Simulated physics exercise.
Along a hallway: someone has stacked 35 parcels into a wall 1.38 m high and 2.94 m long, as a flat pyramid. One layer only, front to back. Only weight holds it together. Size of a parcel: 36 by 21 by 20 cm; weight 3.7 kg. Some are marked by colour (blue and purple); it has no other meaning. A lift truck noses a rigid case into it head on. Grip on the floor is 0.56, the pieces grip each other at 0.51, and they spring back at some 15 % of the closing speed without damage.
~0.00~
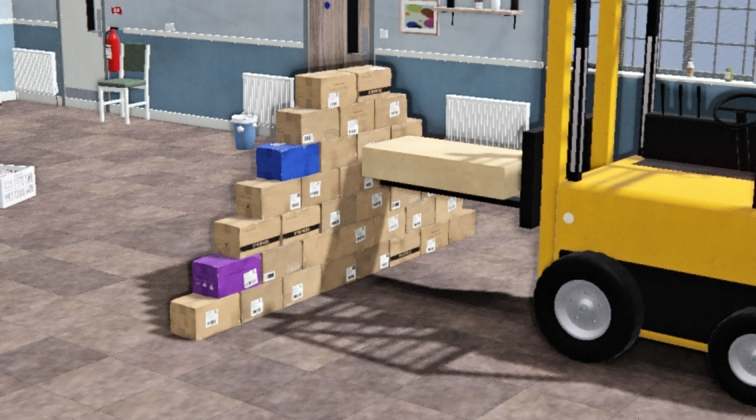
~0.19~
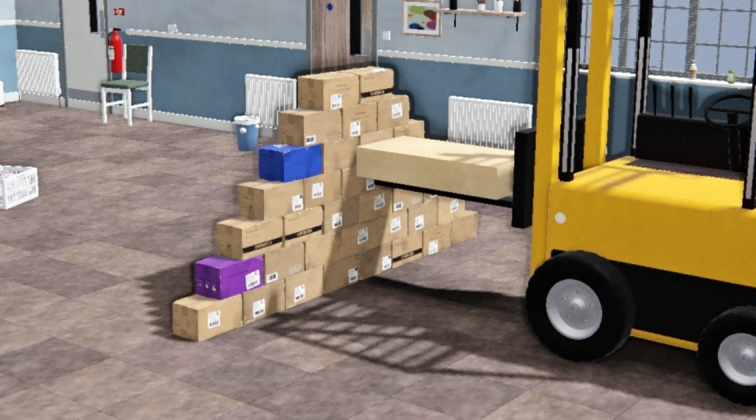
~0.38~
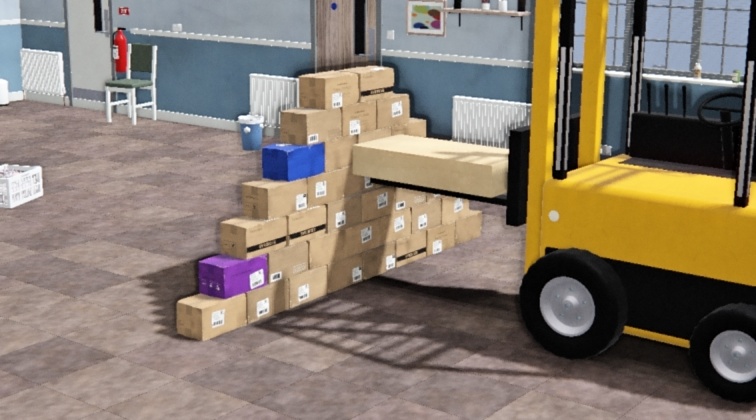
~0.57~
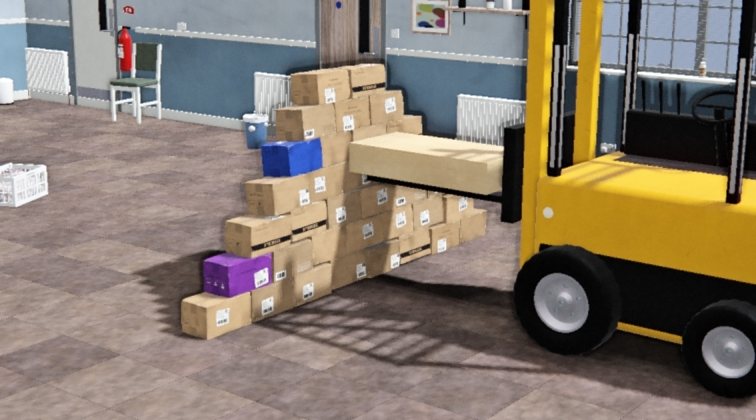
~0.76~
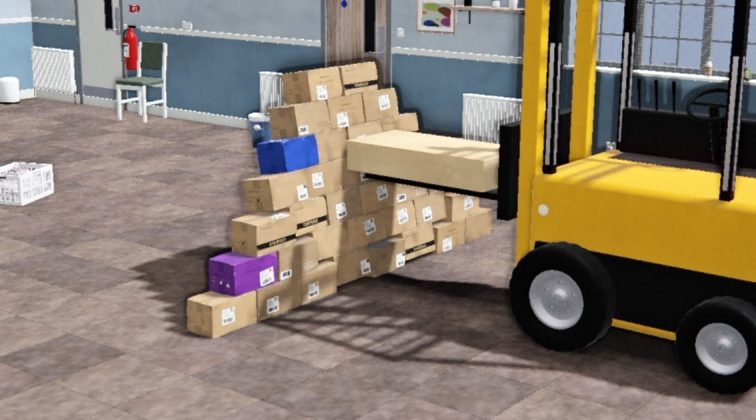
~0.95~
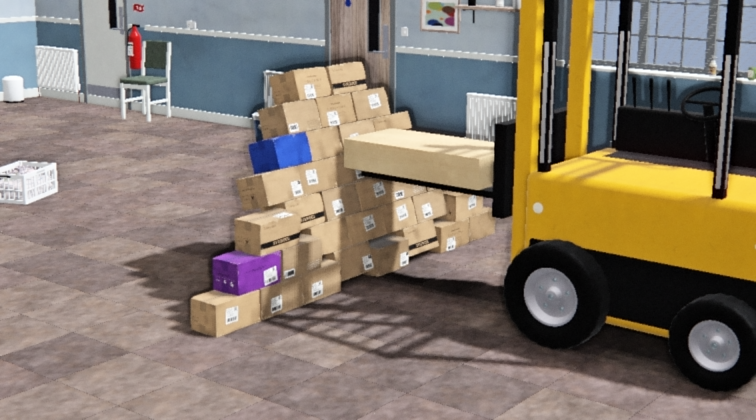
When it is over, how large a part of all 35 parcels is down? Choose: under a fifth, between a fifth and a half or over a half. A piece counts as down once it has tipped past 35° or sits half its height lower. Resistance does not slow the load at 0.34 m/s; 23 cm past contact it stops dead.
It comes to upwards of a half.
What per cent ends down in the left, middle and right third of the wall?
Left 30, middle 90, right 70 per cent.
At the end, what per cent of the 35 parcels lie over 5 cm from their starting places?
Shifted: 70 per cent.
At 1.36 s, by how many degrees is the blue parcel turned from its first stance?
Roughly 50°.
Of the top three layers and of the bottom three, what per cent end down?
Top 100, bottom 50 per cent.
After 1.14 s, none of the 35 parcels down, 25 disturbed; blue parcel leaning 26°.
After 1.36 s, 25 of the 35 parcels down; blue parcel leaning 47°, 19 cm lower.
After 1.58 s, 25 of the 35 parcels down; blue parcel on its side.
At rest (2.3 s), 25 of the 35 parcels down; blue parcel on its side; purple parcel unmoved. That is 71 per cent. As the last picture would show them, middles, blue parcel near (189, 249), purple parcel near (247, 270).
